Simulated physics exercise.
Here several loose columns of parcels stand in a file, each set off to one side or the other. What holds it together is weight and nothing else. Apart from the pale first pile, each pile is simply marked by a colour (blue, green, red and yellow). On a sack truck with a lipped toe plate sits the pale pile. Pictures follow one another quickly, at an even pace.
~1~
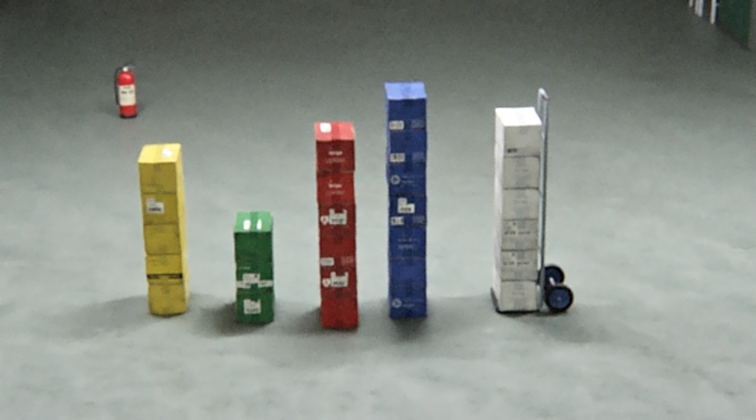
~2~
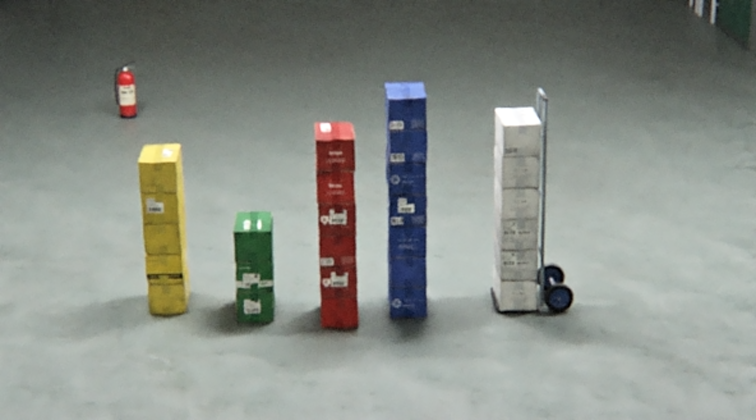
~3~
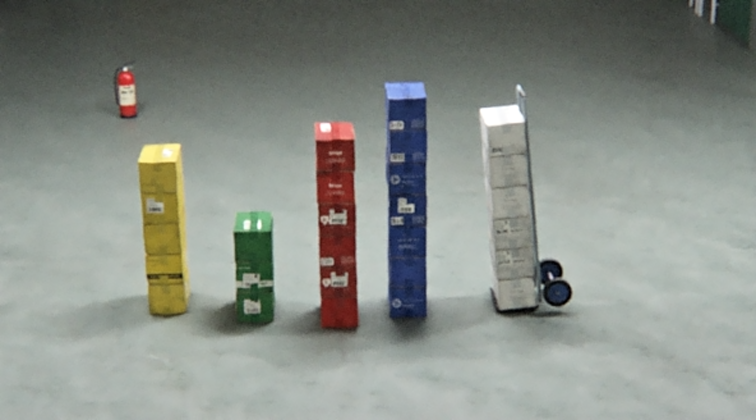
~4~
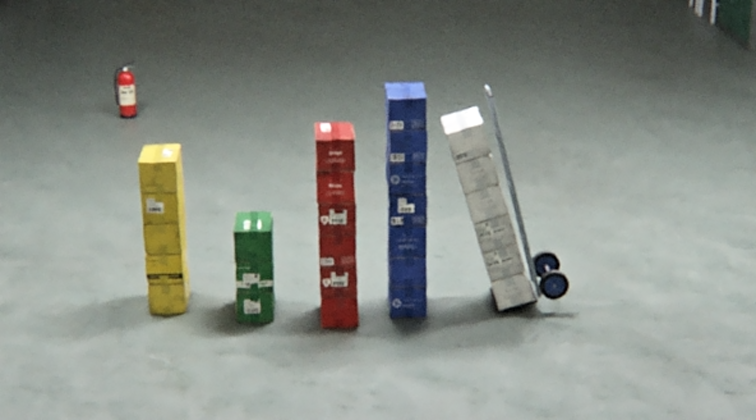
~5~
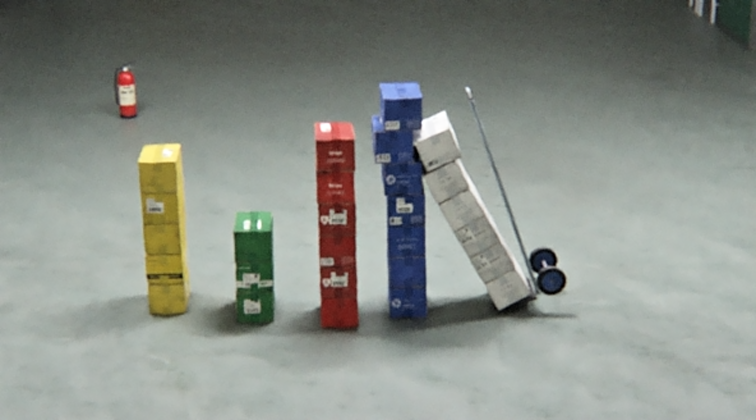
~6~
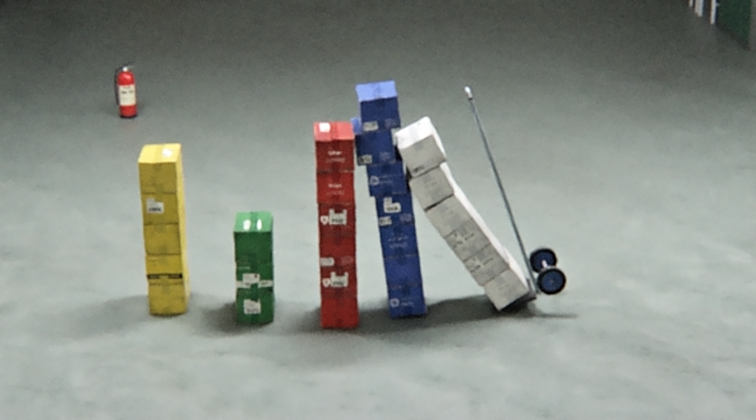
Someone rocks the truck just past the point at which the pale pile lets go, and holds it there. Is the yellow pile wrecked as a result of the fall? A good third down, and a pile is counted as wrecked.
Yes.
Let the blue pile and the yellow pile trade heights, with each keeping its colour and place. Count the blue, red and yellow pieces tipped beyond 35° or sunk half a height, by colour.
Blue 5, red 6, yellow 6.
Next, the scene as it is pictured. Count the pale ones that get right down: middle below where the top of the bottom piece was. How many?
2, all in all.
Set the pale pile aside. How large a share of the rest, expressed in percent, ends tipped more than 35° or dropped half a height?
My estimate is about 90 per cent.
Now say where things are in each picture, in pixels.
In the first frame (pixels give the middle of a visible side), truck frame (546, 143) level; top yellow parcel (158, 177); top green parcel (253, 247); none of the others has stirred.
The second frame shows truck frame (545, 143) level; top yellow parcel (158, 177).
The third frame shows truck frame (528, 140) rocked a little, top of the pale pile leaning barely; top yellow parcel (158, 177); none of the others has stirred.
The fourth frame shows truck frame (501, 139) rocked a little, top of the pale pile leaning clearly; top yellow parcel (158, 177); none of the others has stirred.
The fifth frame shows truck frame (485, 140) rocked clearly, top of the pale pile leaning clearly; top yellow parcel (158, 177); top blue parcel (403, 115) a little from its place; movement in 3 of them.
The sixth frame shows truck frame (485, 140) rocked clearly, top of the pale pile leaning clearly; top yellow parcel (158, 177); top blue parcel (380, 115) tilted a little; steepest lean, the parcel at (395, 210); movement in 7 of them.
Shortly afterwards, 6 of the pale pile down; none of the 5 yellow parcels down (0 of 21 in all colours); top yellow parcel unmoved; top blue parcel tilted clearly.
Next, 6 of the pale pile down; none of the 5 yellow parcels down (9 of 21 in all colours); top yellow parcel unmoved; top red parcel tilted well over, about its own height lower.
Some moments later, 6 of the pale pile down; none of the 5 yellow parcels down (15 of 21 in all colours); top yellow parcel tilted a little; top red parcel on its side.
Afterwards, 6 of the pale pile down; 4 of the 5 yellow parcels down (19 of 21 in all colours); top yellow parcel on its side; top green parcel on its side.
In the end, 6 of the pale pile down; 4 of the 5 yellow parcels down (19 of 21 in all colours); top yellow parcel upside down; top green parcel on its side. From the last view, middles, top green parcel near (84, 308).
